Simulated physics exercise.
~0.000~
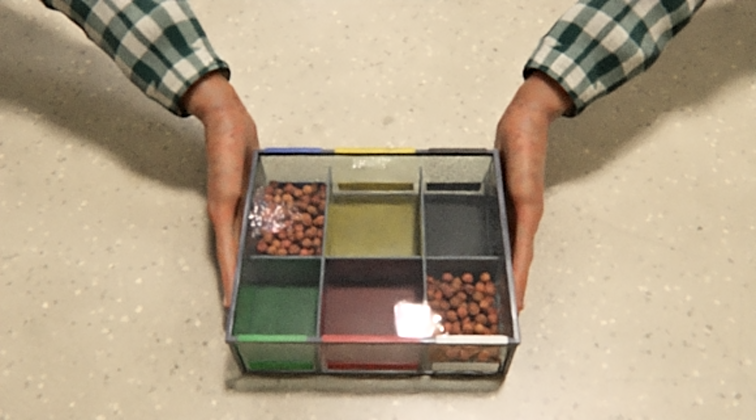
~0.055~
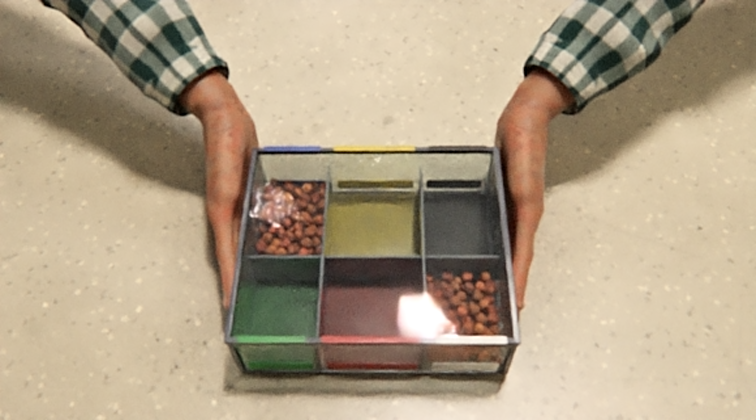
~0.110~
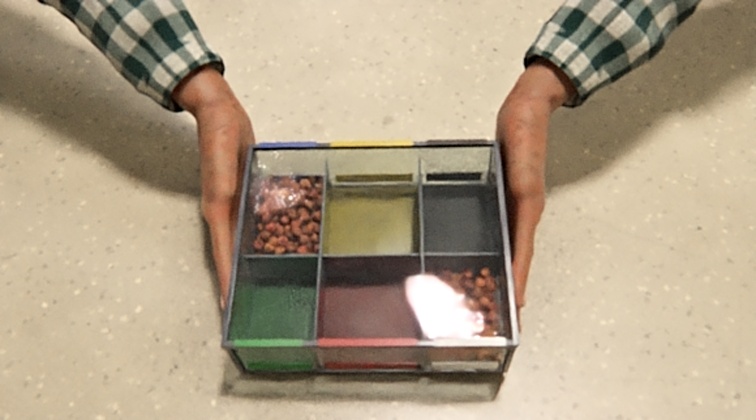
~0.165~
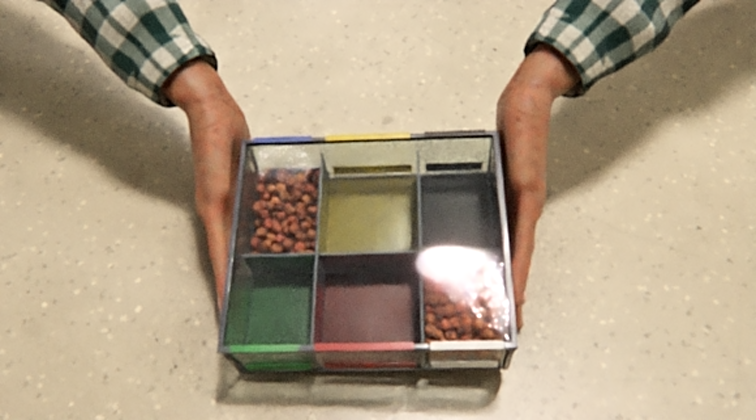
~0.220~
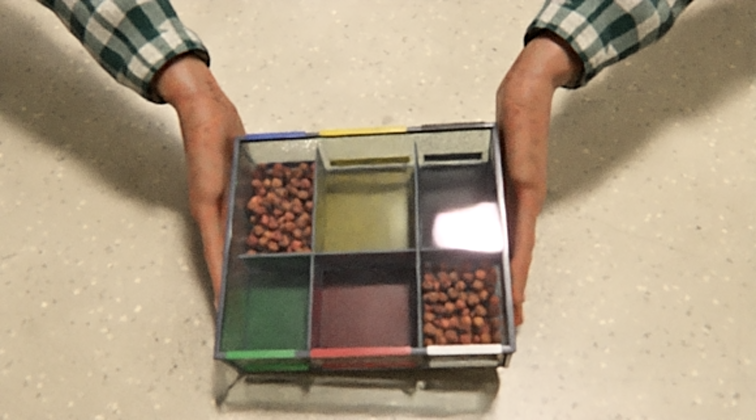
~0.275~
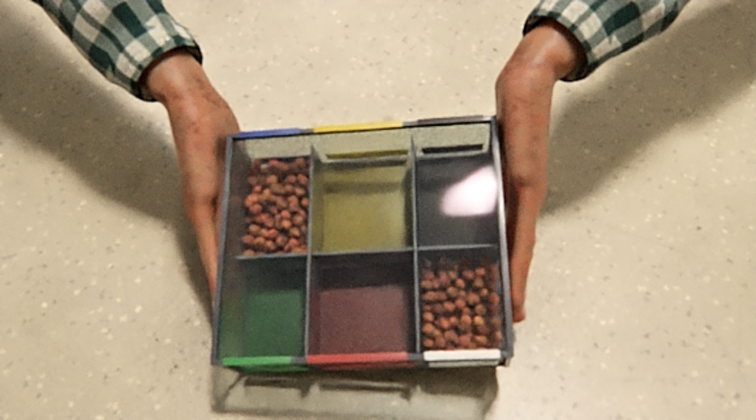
Two hands gradually tilt a clear-lidded sorting box holding reddish-brown pellets in two compartments.
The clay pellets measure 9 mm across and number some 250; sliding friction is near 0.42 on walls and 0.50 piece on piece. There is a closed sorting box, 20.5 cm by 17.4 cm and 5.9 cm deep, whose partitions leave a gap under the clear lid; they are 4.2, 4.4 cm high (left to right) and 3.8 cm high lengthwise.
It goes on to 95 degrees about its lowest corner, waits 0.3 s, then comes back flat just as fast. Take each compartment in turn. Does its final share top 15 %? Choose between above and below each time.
Red compartment: Below, blue compartment: Above, green compartment: Above, yellow compartment: Below, white compartment: Above, black compartment: Below.
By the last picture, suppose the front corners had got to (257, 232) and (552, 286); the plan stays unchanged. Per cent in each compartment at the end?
Each compartment ends with this per cent: Red 0, blue 50, green 0, yellow 5, white 30 and black 10.
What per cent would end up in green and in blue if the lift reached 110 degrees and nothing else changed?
In that case green 35; blue 25.
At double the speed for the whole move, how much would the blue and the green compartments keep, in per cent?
Blue 45 %; green 20 %.
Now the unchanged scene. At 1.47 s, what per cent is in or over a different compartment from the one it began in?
Near 25 in a hundred.
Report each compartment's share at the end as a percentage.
Final shares: Red 0 %; blue 30 %; green 30 %; yellow 0 %; white 35 %; black 0 %.
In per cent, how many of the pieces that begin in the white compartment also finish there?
Close to 90 in a hundred.
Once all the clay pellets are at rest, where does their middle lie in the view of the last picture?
Close to pixel (296, 327).
After 1.47 s, tilt 95 degrees; blue 40 %, green 20 %, white 35 %.
Then, at 2.27 s, tilt 48 degrees; blue 30 %, green 30 %, white 35 %.
After 3.08 s, tilt 0 degrees; blue 30 %, green 30 %, white 35 %.
At rest (3.7 s), red 0 %, blue 30 %, green 30 %, yellow 0 %, white 35 %, black 0 %.
